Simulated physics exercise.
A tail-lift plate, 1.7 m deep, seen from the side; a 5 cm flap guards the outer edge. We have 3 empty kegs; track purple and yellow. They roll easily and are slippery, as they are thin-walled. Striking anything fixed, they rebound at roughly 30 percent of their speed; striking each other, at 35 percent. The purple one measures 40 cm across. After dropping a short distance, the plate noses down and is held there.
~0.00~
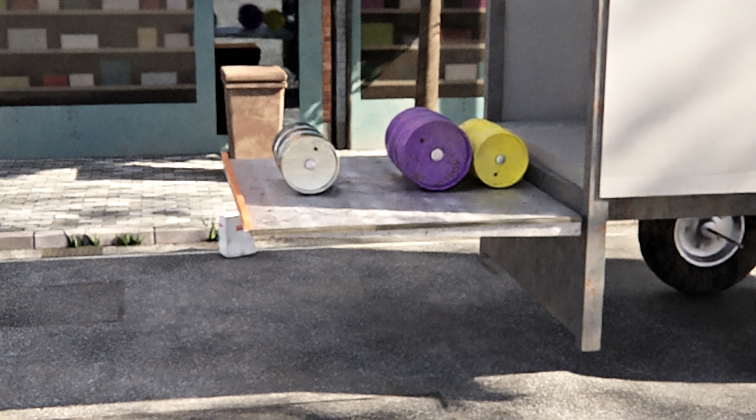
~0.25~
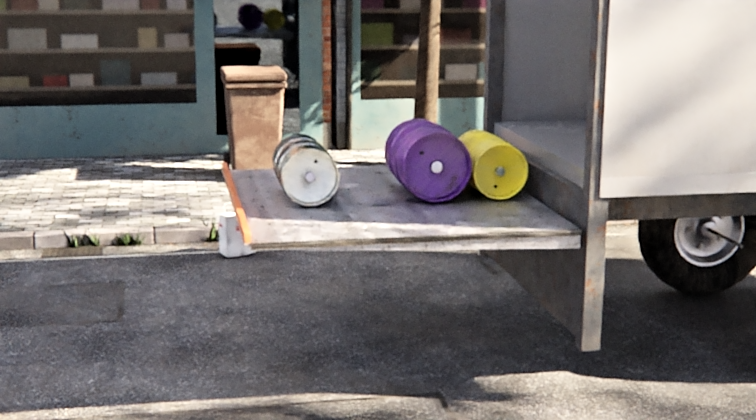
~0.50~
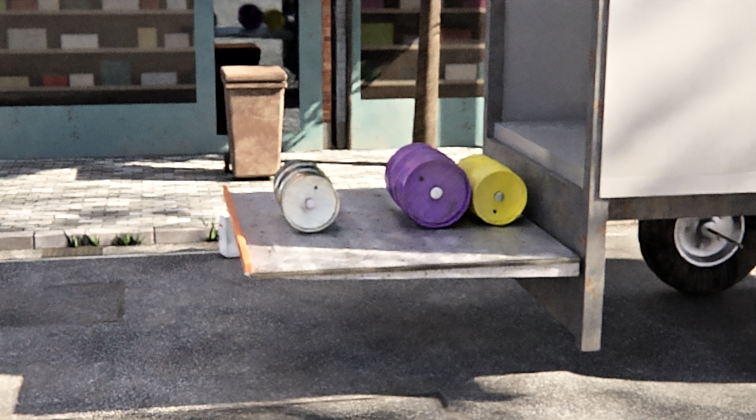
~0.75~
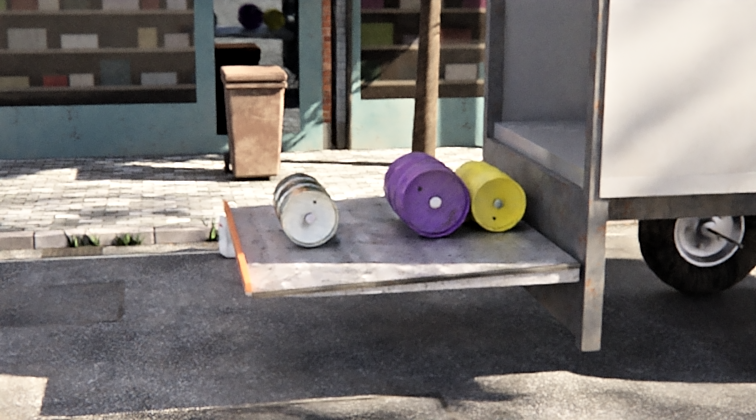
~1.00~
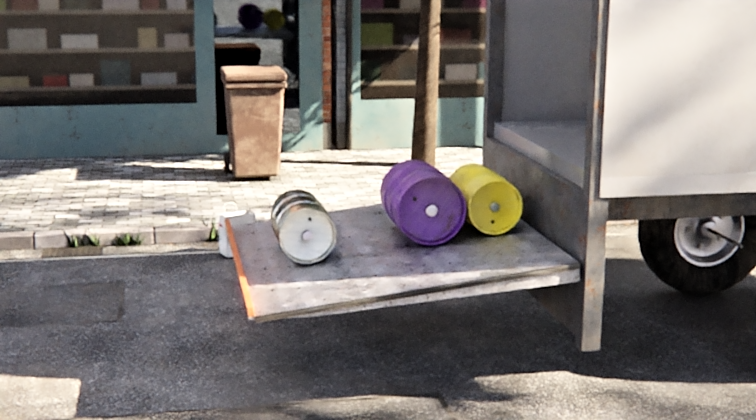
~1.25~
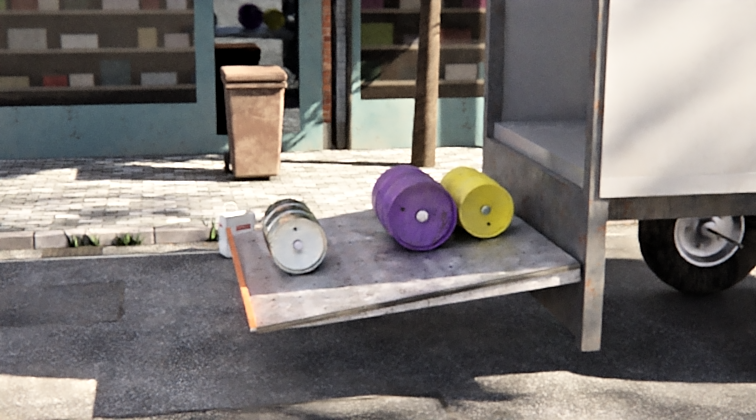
At first, a white, a purple and a yellow keg lie on a level plate at the back of a parked vehicle. The plate lowers a short way with the kegs on it, then its outer left edge tilts gradually downward, and the kegs shift slightly to the left.
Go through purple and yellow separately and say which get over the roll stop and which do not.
In order: The purple keg is kept on, the yellow is kept on.
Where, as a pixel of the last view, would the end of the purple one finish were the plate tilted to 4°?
I'd put it somewhere near (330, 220).
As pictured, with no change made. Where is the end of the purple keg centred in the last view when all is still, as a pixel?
It comes to rest around (327, 234).
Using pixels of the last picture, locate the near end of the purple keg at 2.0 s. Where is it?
Near (345, 231).
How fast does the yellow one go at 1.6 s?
0.5 m/s, give or take.
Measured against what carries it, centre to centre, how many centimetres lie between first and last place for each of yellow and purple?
For yellow it's 60, and for purple it's 60.
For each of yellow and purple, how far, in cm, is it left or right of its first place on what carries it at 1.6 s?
By then yellow is 20 left of its start, and purple is 20 left of its start.
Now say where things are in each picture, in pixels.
In the first picture, purple at (437, 155), yellow at (502, 160); plate level; stop at (247, 224); 3 of the 3 make up the bottom layer on the plate.
In the second picture, purple at (437, 167), yellow at (501, 172); plate level.
In the third picture, purple at (436, 193), yellow at (501, 198); plate level.
In the fourth picture, purple at (435, 203), yellow at (499, 205); plate tilted 2°; stop at (249, 287).
In the fifth picture, purple at (432, 211), yellow at (496, 208); plate tilted 7°.
In the sixth picture, purple at (422, 216), yellow at (487, 211); plate tilted 9°; stop at (252, 323).
After 1.6 s, purple is on the plate, 85 cm from the stop, rolling left; yellow is on the plate, 125 cm from the stop, rolling left; 0 gone from the plate.
After 2.0 s, purple is on the plate, 60 cm from the stop, rolling left; yellow is on the plate, 95 cm from the stop, rolling left; 0 gone from the plate.
At rest (2.4 s), purple is on the plate, 50 cm from the stop; yellow is on the plate, 85 cm from the stop; 0 gone from the plate.
